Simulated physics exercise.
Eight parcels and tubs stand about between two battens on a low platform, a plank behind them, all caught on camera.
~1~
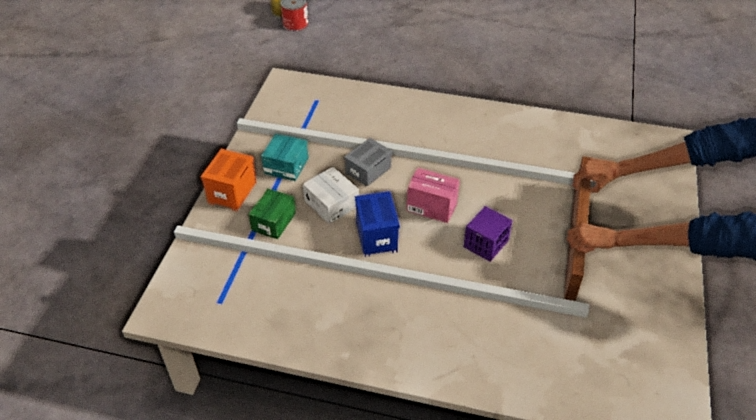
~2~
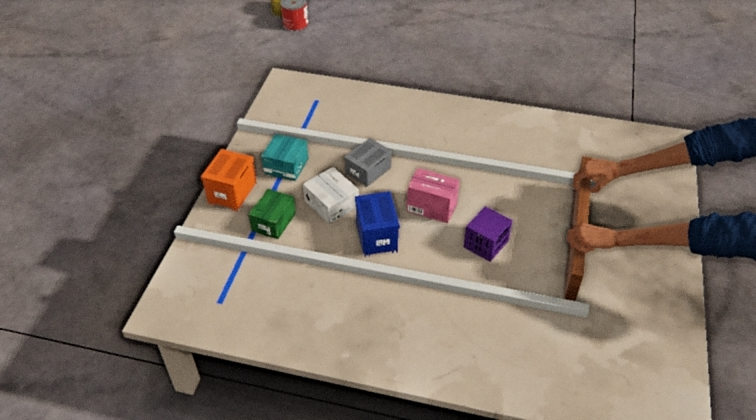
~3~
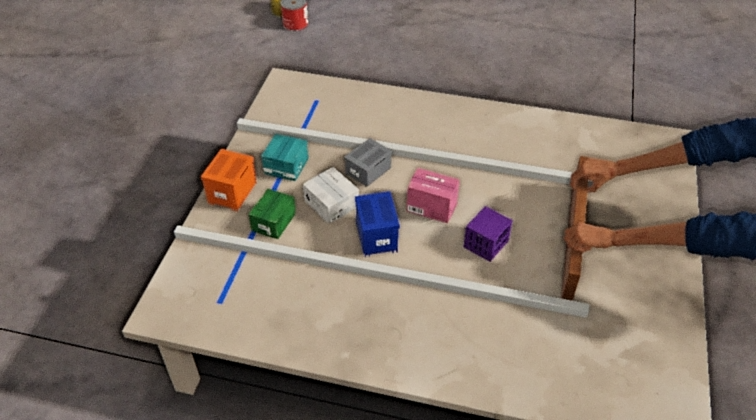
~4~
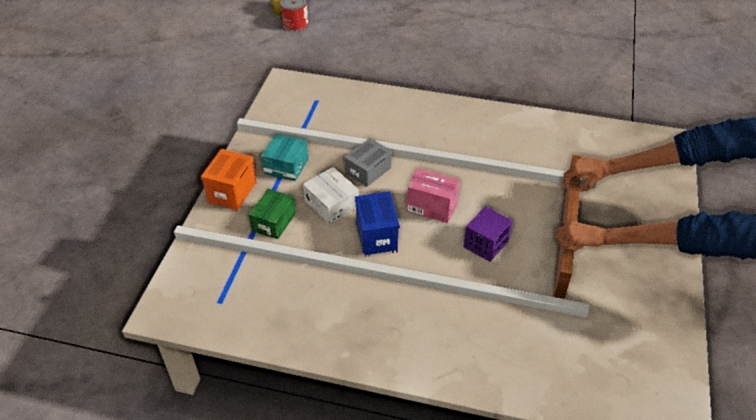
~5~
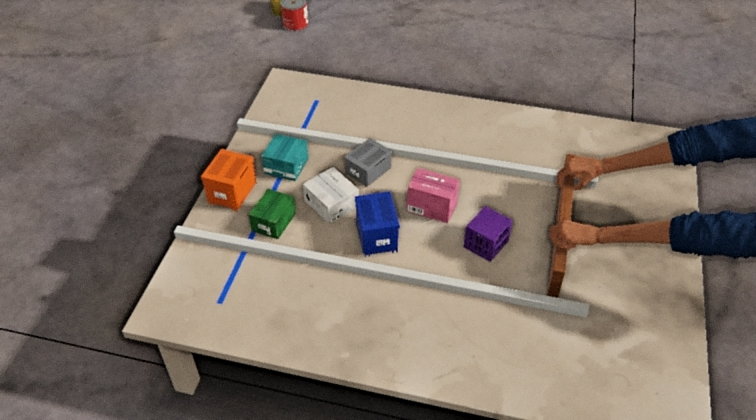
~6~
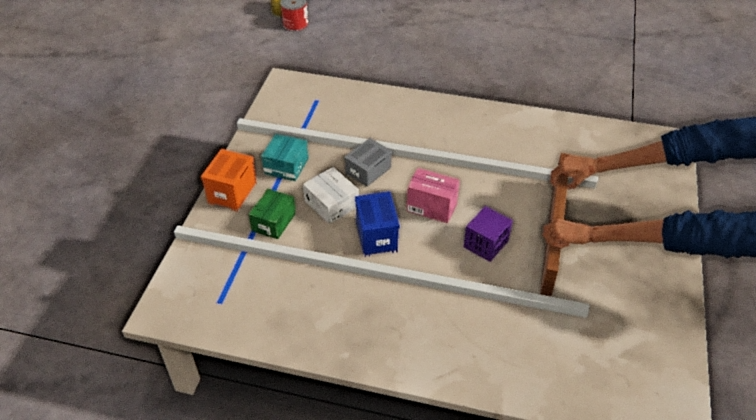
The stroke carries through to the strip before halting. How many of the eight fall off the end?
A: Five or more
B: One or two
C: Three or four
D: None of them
(B) One or two.
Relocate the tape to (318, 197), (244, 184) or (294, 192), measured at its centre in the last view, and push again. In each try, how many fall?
In order, the counts are 0, 5 and 1.
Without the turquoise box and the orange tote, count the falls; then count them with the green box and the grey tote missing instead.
First 1, then 1.
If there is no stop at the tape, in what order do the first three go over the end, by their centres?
Sequence: Orange tote, then green box, then white parcel.
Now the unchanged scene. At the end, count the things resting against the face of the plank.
It's touching 3 at the end.
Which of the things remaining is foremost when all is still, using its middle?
Answer: The white parcel.
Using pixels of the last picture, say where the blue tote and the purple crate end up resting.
(212, 198) and (250, 195), roughly.
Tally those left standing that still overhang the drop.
It would come to 1.
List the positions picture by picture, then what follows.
Orange tote (230, 180); turquoise box (285, 157); green box (273, 214); plank (579, 227); tape (274, 189), in the first picture.
Turquoise box (285, 157); pink parcel (433, 196), in the second picture.
Green box (273, 214); plank (576, 227), in the third picture.
Orange tote (230, 180); blue tote (377, 224), in the fourth picture.
Turquoise box (285, 157); purple crate (488, 234), in the fifth picture.
Orange tote (230, 180); turquoise box (285, 157); green box (273, 214); plank (556, 223); tape (274, 189), in the sixth picture.
Early on, none off yet; orange tote at rest near (230, 180); turquoise box at rest near (285, 157); green box at rest near (273, 214).
Finally, the number that fall off is one or two; lost, green box and orange tote.
